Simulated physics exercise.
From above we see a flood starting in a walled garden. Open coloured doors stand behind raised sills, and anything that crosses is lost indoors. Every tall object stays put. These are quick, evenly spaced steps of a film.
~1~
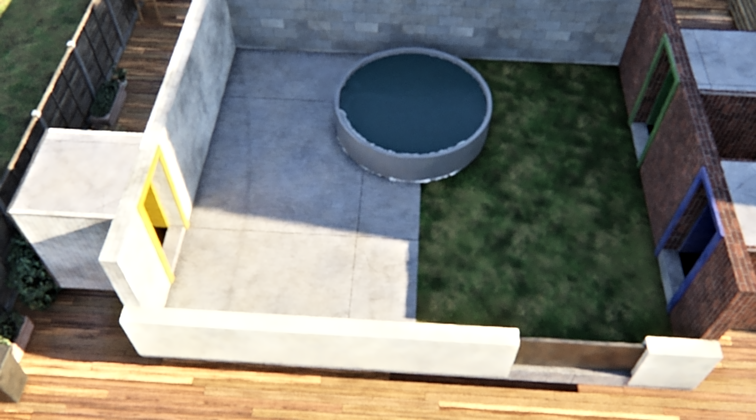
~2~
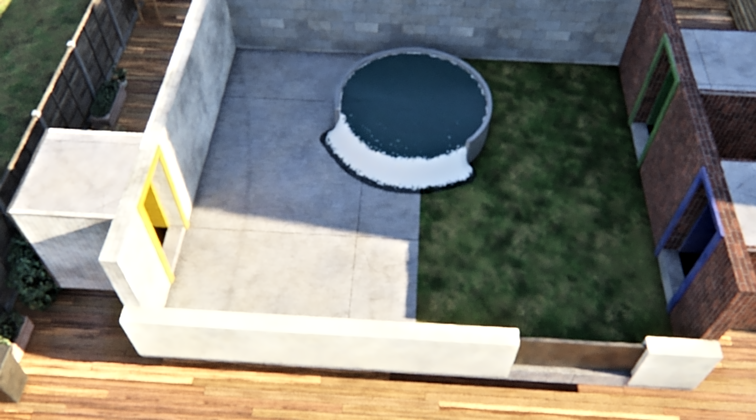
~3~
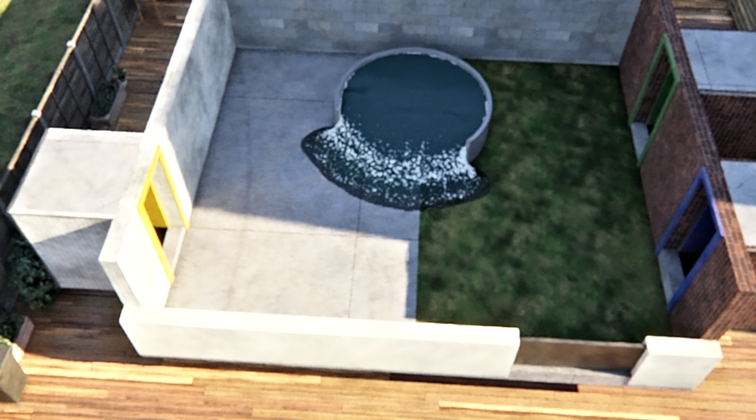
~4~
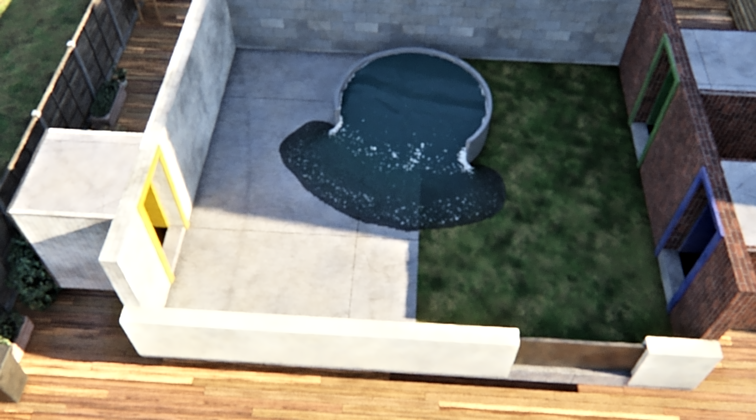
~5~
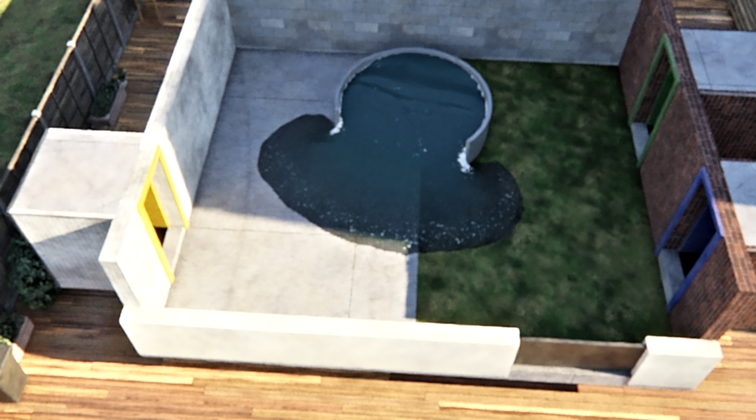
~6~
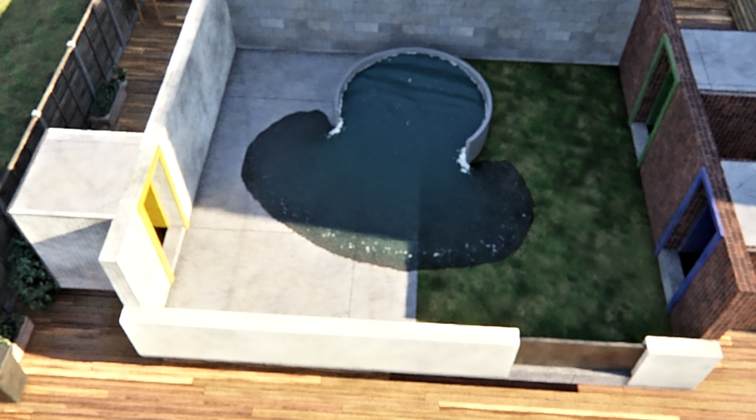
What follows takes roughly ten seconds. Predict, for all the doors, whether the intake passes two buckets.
My prediction: At the blue door it does not pass two; at the green door it does not pass two; at the yellow door it passes two buckets.
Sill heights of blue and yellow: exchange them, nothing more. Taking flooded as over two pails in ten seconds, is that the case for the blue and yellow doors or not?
Blue door: Within bounds. Yellow door: Within bounds.
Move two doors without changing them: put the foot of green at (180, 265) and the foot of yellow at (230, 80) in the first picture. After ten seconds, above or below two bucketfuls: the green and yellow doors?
The green door overflows, and the yellow door falls short.
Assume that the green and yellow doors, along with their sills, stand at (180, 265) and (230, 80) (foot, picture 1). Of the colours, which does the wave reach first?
The green door gets wet first.
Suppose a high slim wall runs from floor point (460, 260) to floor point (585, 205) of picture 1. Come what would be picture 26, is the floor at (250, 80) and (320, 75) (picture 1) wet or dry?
Spared and spared, in that order.
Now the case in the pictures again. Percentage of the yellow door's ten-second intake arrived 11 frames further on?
Result: 0 % of the ten-second total.
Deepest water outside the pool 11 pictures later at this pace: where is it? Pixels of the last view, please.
I would choose the pixel (170, 333).
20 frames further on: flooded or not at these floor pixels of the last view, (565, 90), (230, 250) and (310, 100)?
One after the other: No water, flooded, dry.
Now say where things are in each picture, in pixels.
The first frame shows the round tank at (413, 102) is whole and still.
In the second frame, the front is at (327, 135), out from the gap at (390, 169).
In the third frame, the front is at (306, 142), out from the gap at (389, 170).
In the fourth frame, the front is at (284, 149), out from the gap at (389, 171).
In the fifth frame, water pours out at (389, 171) and has run to (268, 145).
In the sixth frame, the front is at (253, 150), out from the gap at (389, 171).
A moment on, water covers 45 % of the floor; the blue door not reached, the green door not reached, the yellow door not reached.
Next, water covers 55 % of the floor; the blue door not reached, the green door not reached, the yellow door under two buckets in.
Then, water covers 60 % of the floor; the blue door not reached, the green door not reached, the yellow door under two buckets in.
Later, water covers 70 % of the floor; the blue door wet at the sill, nothing in, the green door not reached, the yellow door over two buckets in.
In the end, water covers 90 % of the floor; the blue door wet at the sill, nothing in, the green door wet at the sill, nothing in, the yellow door over two buckets in.
